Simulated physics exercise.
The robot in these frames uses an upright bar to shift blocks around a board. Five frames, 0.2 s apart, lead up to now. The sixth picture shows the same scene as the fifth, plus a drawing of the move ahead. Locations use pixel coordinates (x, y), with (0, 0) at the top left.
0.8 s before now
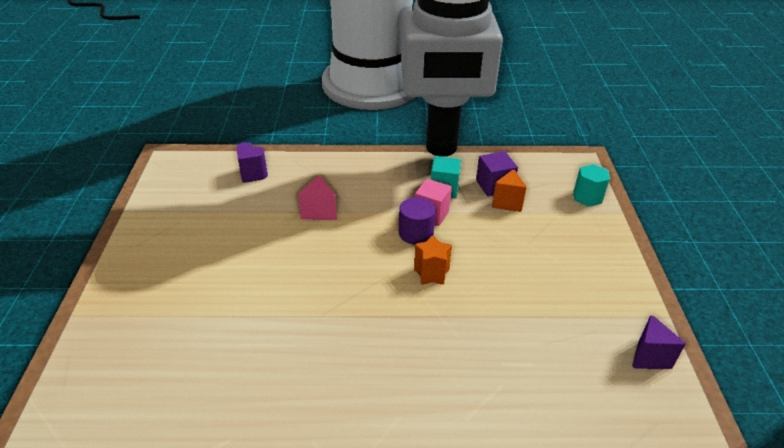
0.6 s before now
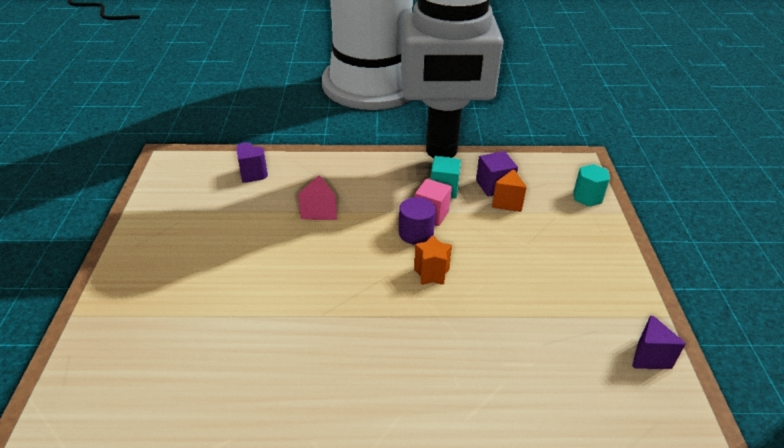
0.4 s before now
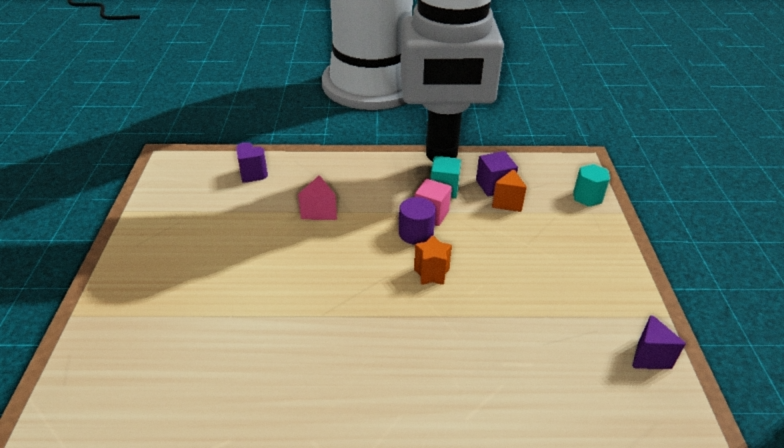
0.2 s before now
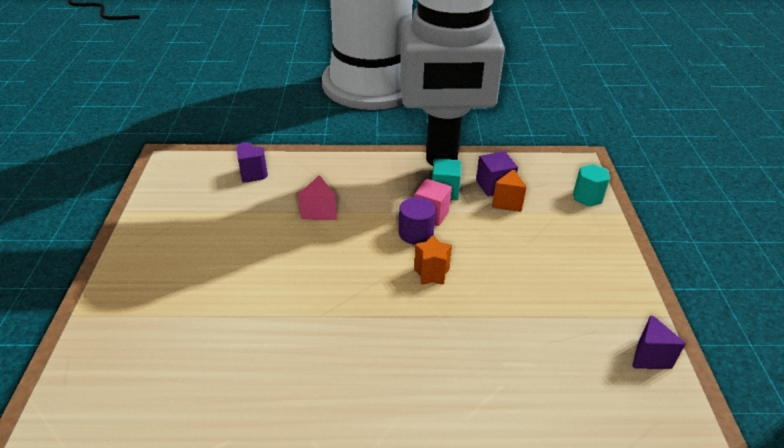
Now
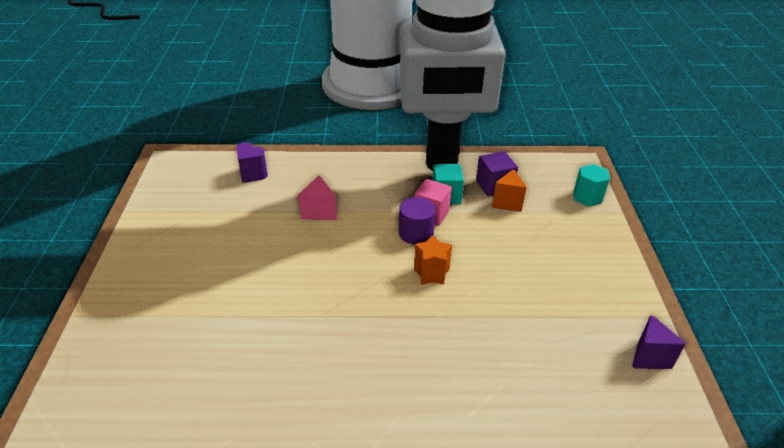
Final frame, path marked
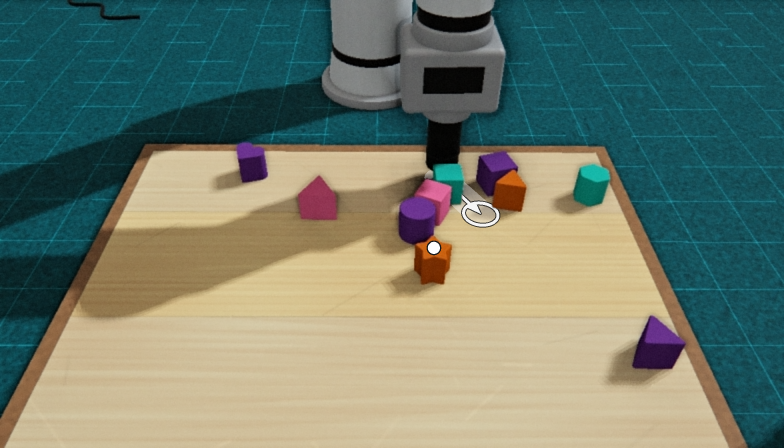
A robot's dark upright bar edges forward and slightly nudges the turquoise block beside a pink one.
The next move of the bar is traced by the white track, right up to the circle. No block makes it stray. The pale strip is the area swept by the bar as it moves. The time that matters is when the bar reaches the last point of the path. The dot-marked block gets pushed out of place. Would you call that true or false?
False - the claim does not hold.
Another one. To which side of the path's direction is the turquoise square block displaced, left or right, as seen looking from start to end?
Sideways shift: Right.
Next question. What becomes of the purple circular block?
Once the path ends, it is somewhere new.
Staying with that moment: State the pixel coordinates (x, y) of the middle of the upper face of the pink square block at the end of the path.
It is going to be at (435, 207).
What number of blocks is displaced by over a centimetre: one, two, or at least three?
It should be three or more.
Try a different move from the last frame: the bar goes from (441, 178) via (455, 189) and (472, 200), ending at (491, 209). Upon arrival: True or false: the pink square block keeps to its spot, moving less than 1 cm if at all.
This is false.
The line goes straight from (441, 178) to (481, 214); the dot is on the orange star.
On the path given first. Halfway along, bar at (462, 182); purple circular block at (410, 216); pink square block at (434, 202), turned 25° clockwise; turquoise square block at (462, 191), turned 30° clockwise.
At the end, bar at (483, 201); purple circular block at (406, 218); pink square block at (435, 207), turned 45° clockwise; orange star unmoved; turquoise square block at (472, 211), turned 60° clockwise.
